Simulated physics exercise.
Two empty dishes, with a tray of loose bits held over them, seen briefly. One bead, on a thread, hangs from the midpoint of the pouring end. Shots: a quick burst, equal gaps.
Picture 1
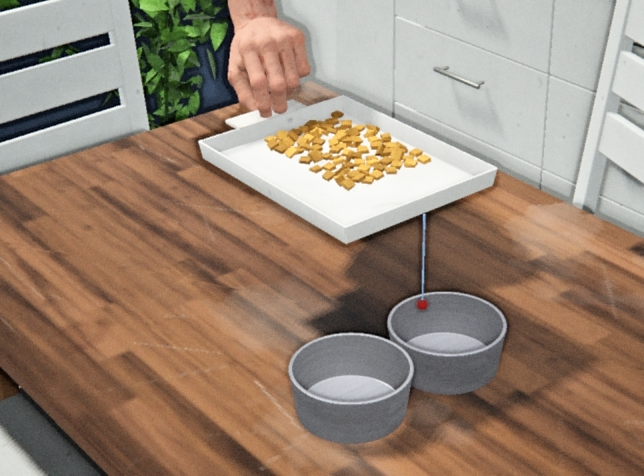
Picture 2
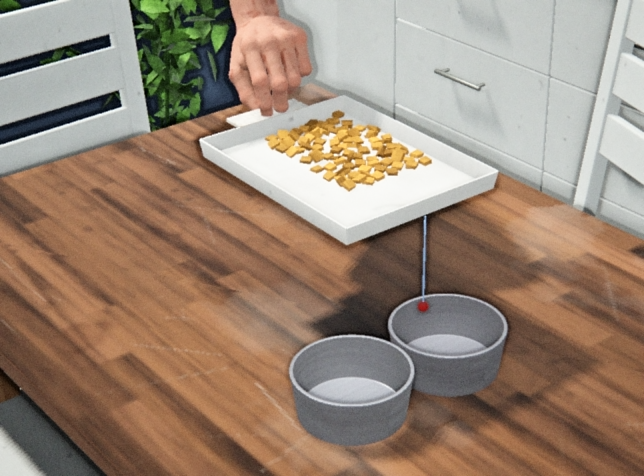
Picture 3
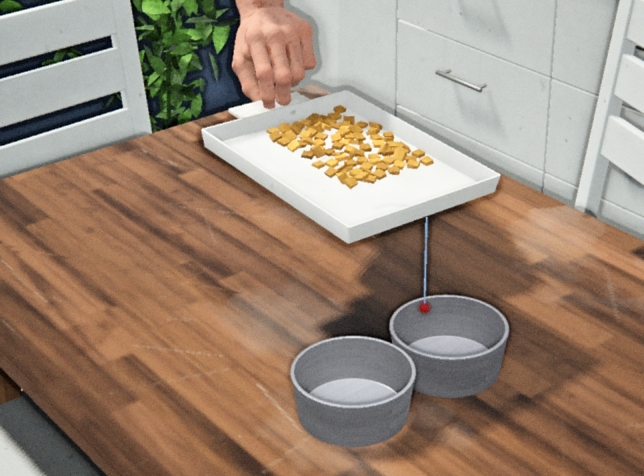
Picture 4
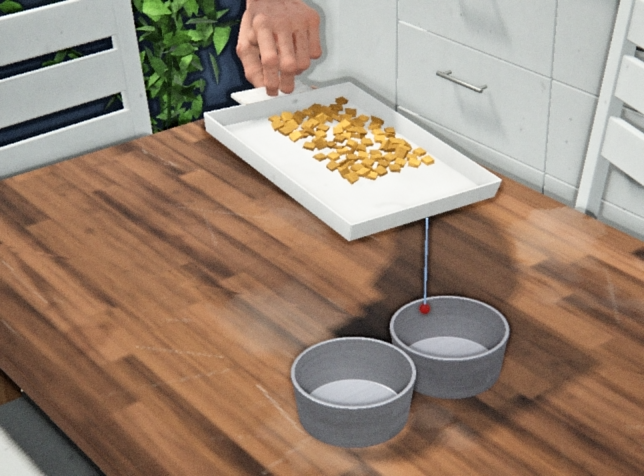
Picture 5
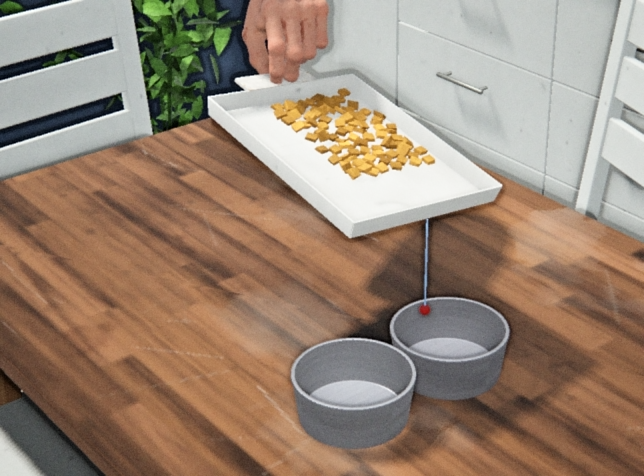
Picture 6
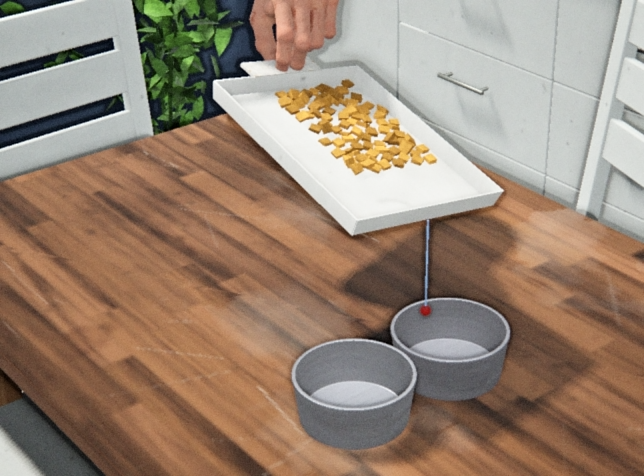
On a wooden table in a white kitchen, two empty grey dishes sit below a white tray of golden cereal squares, with a red bead hanging on a thread from its near end. A hand gradually raises the tray's far end, and the near edge tilts slightly, its right corner lowest.
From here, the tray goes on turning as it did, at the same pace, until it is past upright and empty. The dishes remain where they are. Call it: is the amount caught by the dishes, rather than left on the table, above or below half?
Below half.
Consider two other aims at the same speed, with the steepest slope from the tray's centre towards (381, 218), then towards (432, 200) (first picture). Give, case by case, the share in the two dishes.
The first try gives close to 80 percent; the next gives 40 percent.
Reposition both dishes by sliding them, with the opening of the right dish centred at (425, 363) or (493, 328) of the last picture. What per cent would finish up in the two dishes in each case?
You'd end up with around 0 per cent and then around 40 per cent.
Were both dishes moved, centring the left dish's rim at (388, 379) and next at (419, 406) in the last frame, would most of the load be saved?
The pair would catch the lesser share the first time and the lesser share the second time.
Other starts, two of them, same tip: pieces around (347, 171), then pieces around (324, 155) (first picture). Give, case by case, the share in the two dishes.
Roughly 40 % and then 30 %.
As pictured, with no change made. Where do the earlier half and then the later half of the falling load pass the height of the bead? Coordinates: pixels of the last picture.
The first part at (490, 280); the rest at (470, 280).
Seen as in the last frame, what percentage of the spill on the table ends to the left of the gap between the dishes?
0 per cent or thereabouts.
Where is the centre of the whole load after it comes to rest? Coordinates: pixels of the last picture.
Last view, resting centre - approx. (487, 336).
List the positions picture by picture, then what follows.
In the first picture, corners of the pouring end near (346, 225) and (493, 168), level; middle of the load near (348, 153), cereal squares; left dish near (390, 413); right dish near (486, 364); bead on its thread near (422, 304).
In the second picture, corners of the pouring end near (347, 226) and (494, 171), level; middle of the load near (349, 153).
In the third picture, corners of the pouring end near (350, 225) and (496, 174), tipped barely, lowest at the right corner; middle of the load near (350, 150).
In the fourth picture, corners of the pouring end near (352, 222) and (497, 179), tipped a little, lowest at the right corner; middle of the load near (352, 144).
In the fifth picture, corners of the pouring end near (354, 220) and (498, 185), tipped a little, lowest at the right corner; middle of the load near (341, 132).
In the sixth picture, corners of the pouring end near (358, 218) and (499, 189), tipped clearly, lowest at the right corner; middle of the load near (357, 131); left dish near (393, 419); right dish near (489, 371).
Shortly afterwards, tray tipped steeply; all but a few on the tray; only a few in the air.
Next, tray tipped right over; the bulk on the tray; only a few in the right dish; near a quarter outside both.
Some moments later, tray tipped past a quarter turn; near a quarter in the right dish; the bulk outside both.
In the end, tray tipped past a quarter turn; none at all in the left dish; near a quarter in the right dish; the bulk outside both.
